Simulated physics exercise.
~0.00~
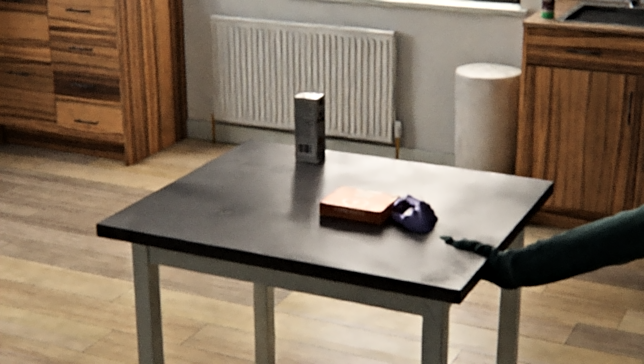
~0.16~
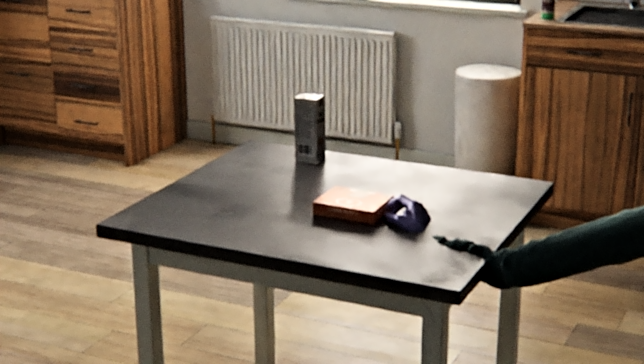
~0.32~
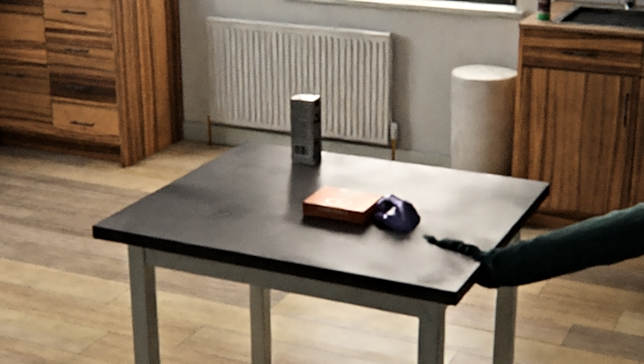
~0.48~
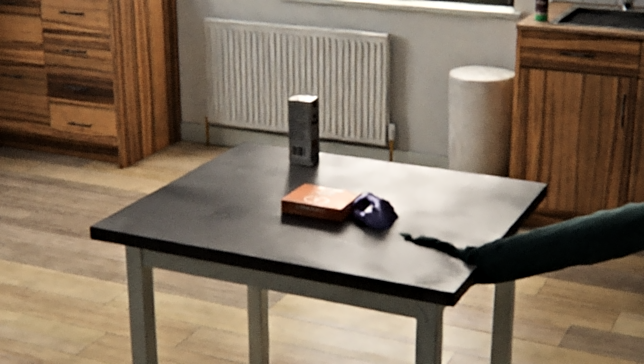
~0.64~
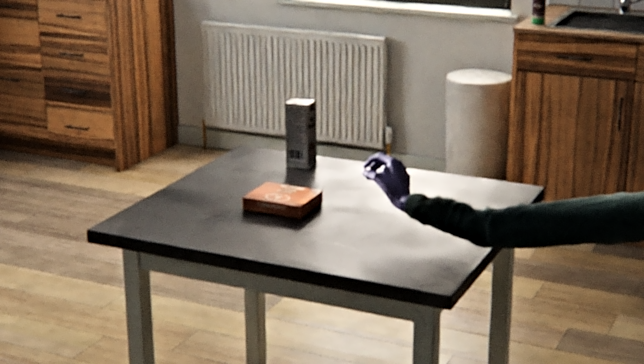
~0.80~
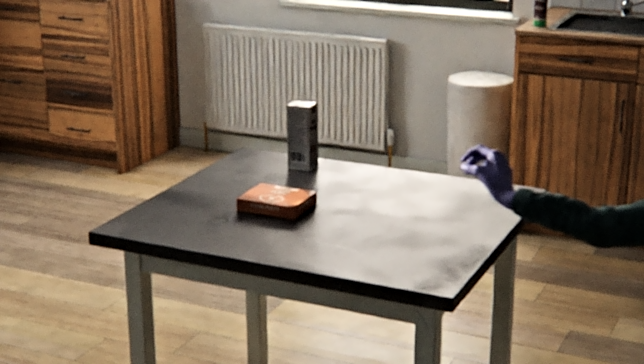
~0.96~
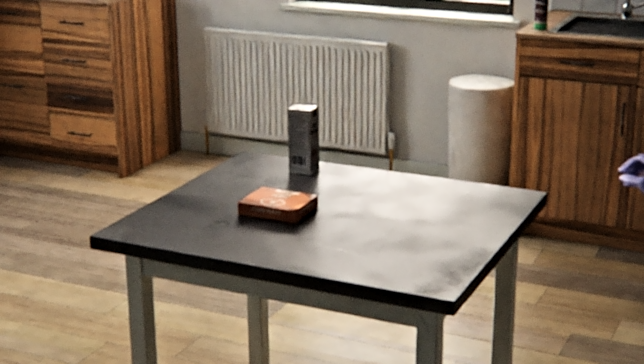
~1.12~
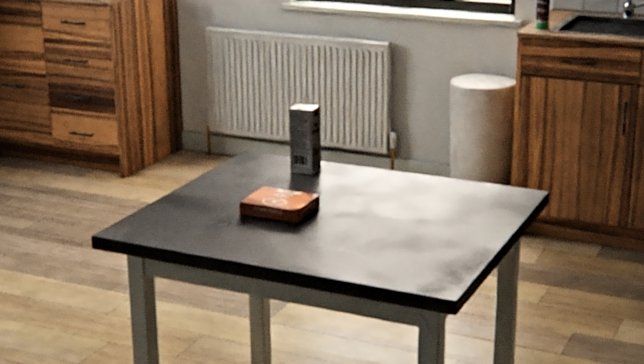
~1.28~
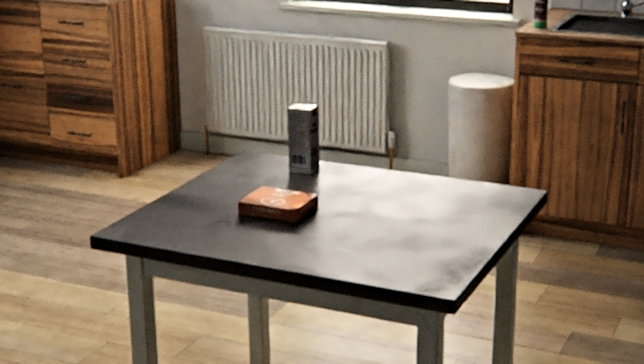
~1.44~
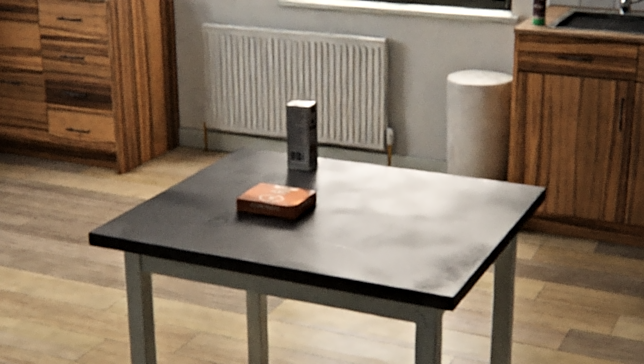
In a room with wooden cabinets and a white radiator, a dark table holds an upright greyish carton and a flat orange packet, with a hand in a dark sleeve resting at the right. The hand, purplish at the fingers, pushes the packet steadily to the left across the tabletop. It then lets go and lifts away as the packet slides slightly farther. The arm withdraws to the right until it is out of view. The packet comes to rest left of where it began, still on the table, in front of the carton, which has stayed in place.
